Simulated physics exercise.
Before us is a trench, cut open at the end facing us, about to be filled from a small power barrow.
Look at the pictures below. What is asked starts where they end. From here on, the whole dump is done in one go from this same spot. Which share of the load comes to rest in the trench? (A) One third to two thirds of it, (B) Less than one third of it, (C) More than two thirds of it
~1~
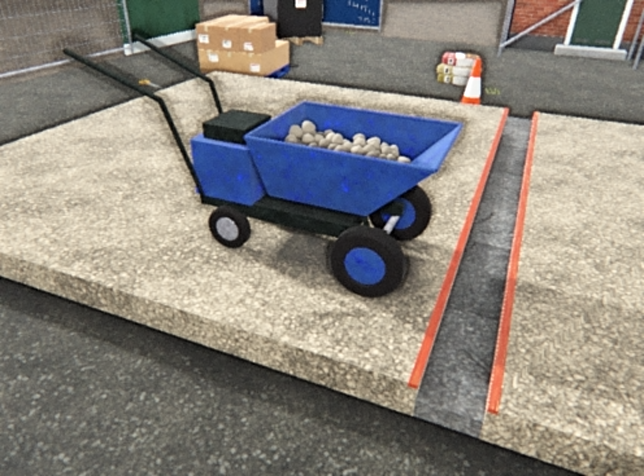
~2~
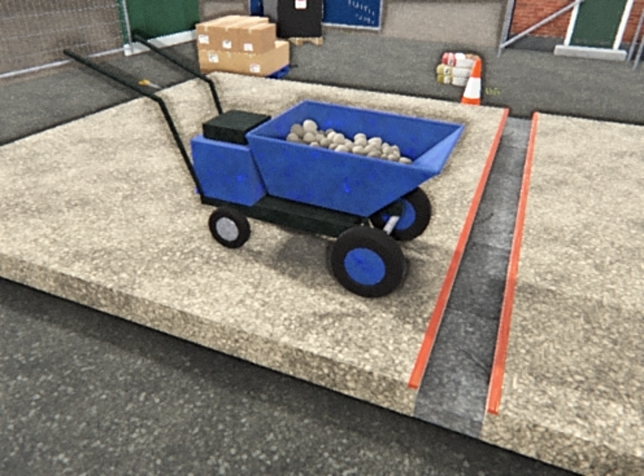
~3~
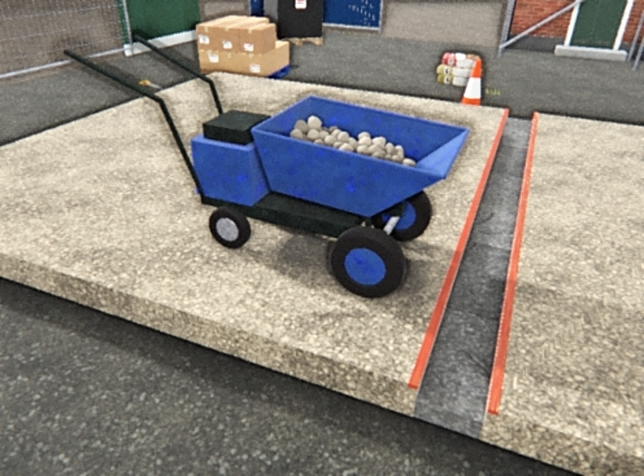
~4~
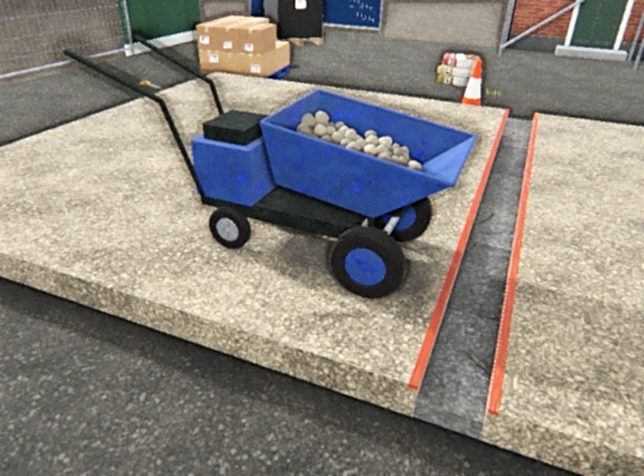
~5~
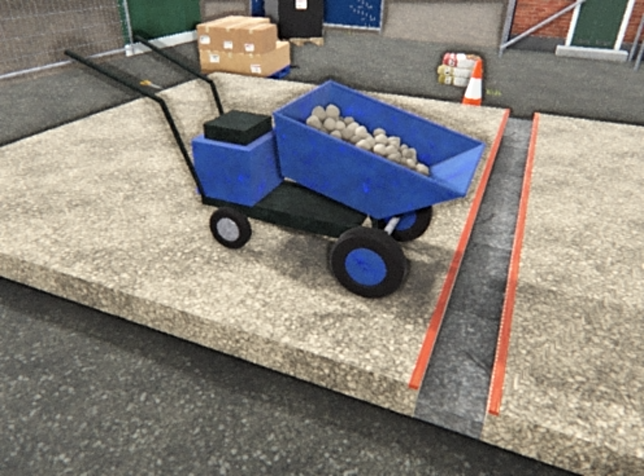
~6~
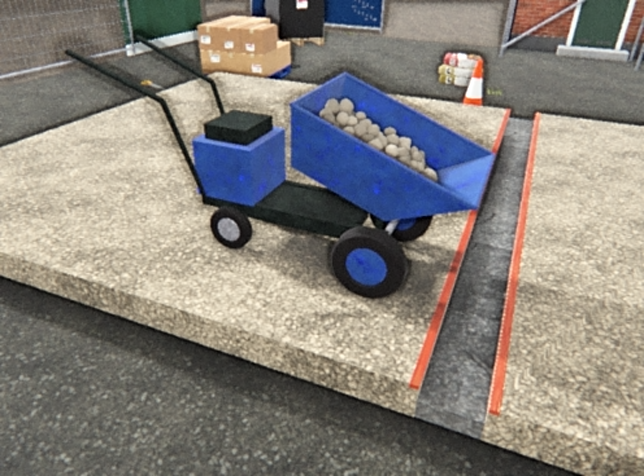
B.
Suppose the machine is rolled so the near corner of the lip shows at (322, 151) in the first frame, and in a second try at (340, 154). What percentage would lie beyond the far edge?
The first gives close to 0 per cent and the second 0 per cent.
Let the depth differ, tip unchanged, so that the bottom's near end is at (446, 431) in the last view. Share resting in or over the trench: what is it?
I'd say roughly 20 in a hundred.
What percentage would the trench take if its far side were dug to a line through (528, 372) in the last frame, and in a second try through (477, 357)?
Roughly 40 per cent, and 0 per cent.
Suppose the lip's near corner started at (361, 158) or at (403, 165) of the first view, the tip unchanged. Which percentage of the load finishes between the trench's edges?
Roughly 60 per cent at the first spot and 50 per cent at the second.
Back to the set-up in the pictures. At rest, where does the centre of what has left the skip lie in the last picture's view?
Last view, resting centre - approx. (542, 295).
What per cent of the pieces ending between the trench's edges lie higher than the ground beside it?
My best guess is some 30 per cent.
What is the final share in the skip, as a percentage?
Something like 35 in every hundred.
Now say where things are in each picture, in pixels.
In the first picture, lip of the skip near (435, 171), level; top of the load near (334, 150), river pebbles; first edge of the trench near (427, 342); far edge near (500, 363), the trench under half as wide as the skip, and shallow for its width.
In the second picture, lip of the skip near (437, 173), tipped barely; top of the load near (336, 150).
In the third picture, lip of the skip near (444, 178), tipped barely; top of the load near (332, 142).
In the fourth picture, lip of the skip near (453, 185), tipped a little; top of the load near (333, 141).
In the fifth picture, lip of the skip near (463, 195), tipped a little; top of the load near (332, 142).
In the sixth picture, lip of the skip near (475, 208), tipped clearly; top of the load near (333, 128); first edge of the trench near (429, 343); far edge near (502, 364).
Shortly afterwards, skip tipped steeply; the whole lot in the skip.
Next, skip tipped right over; the bulk in the skip; only a few in or heaped over the trench; a little beyond it.
Some moments later, skip tipped right over; near a third in the skip; a little in or heaped over the trench; near half beyond it.
In the end, skip tipped right over; near a third in the skip; a little in or heaped over the trench; near half beyond it.
